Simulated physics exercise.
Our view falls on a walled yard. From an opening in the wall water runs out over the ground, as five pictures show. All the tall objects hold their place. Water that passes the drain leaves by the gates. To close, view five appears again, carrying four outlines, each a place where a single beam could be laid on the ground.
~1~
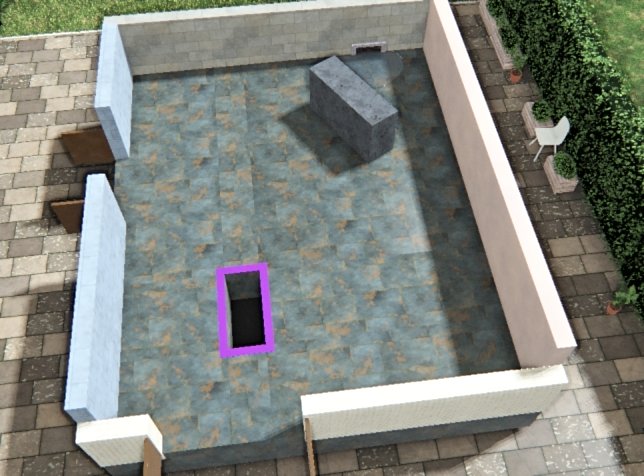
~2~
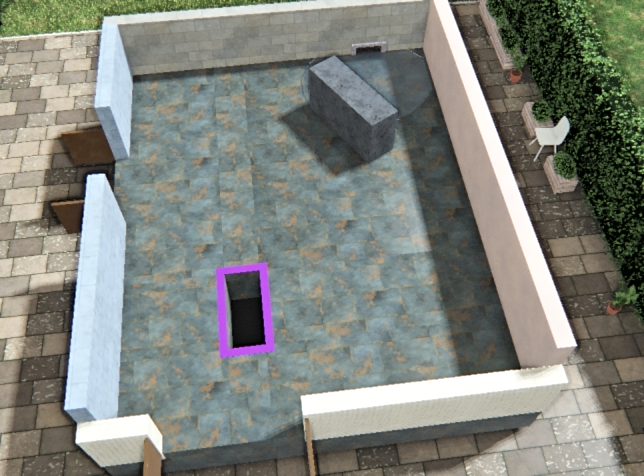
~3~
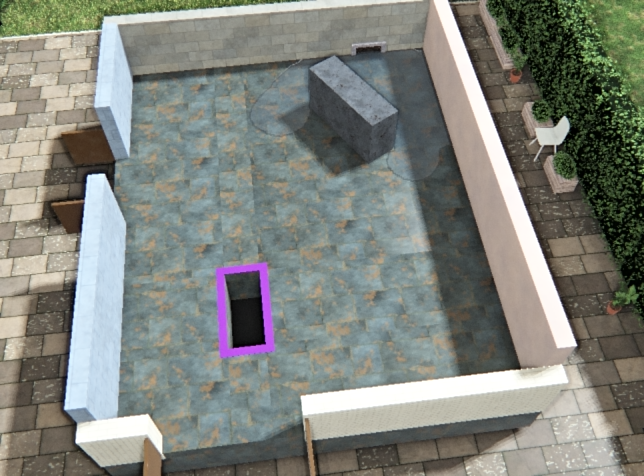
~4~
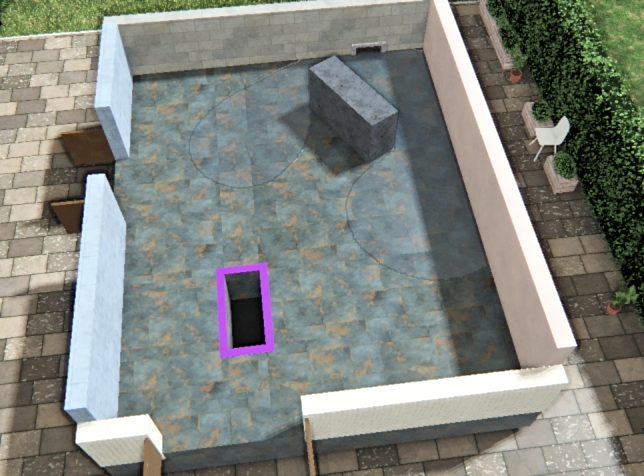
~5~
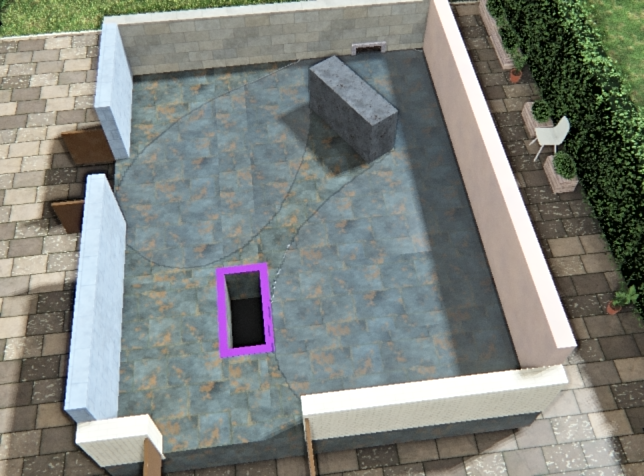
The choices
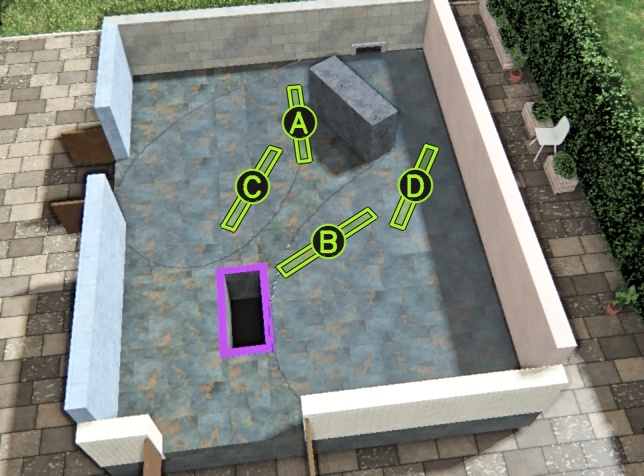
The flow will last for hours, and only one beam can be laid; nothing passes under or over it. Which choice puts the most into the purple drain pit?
It is D.
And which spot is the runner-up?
A.
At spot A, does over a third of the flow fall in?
No, it does not.
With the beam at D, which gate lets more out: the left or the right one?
More leaves on the right.
On the marked copy, A from (304, 161) to (294, 87); B from (281, 271) to (371, 213); C from (228, 227) to (275, 149); D from (397, 226) to (431, 147).
Choosing A, about 17 % of the stream goes into the purple drain pit, about 83 % out by the gates.
Choosing B, about 12 % of the stream goes into the purple drain pit, about 88 % out by the gates.
Choosing C, about 11 % of the stream goes into the purple drain pit, about 89 % out by the gates.
Choosing D, about 26 % of the stream goes into the purple drain pit, about 74 % out by the gates.
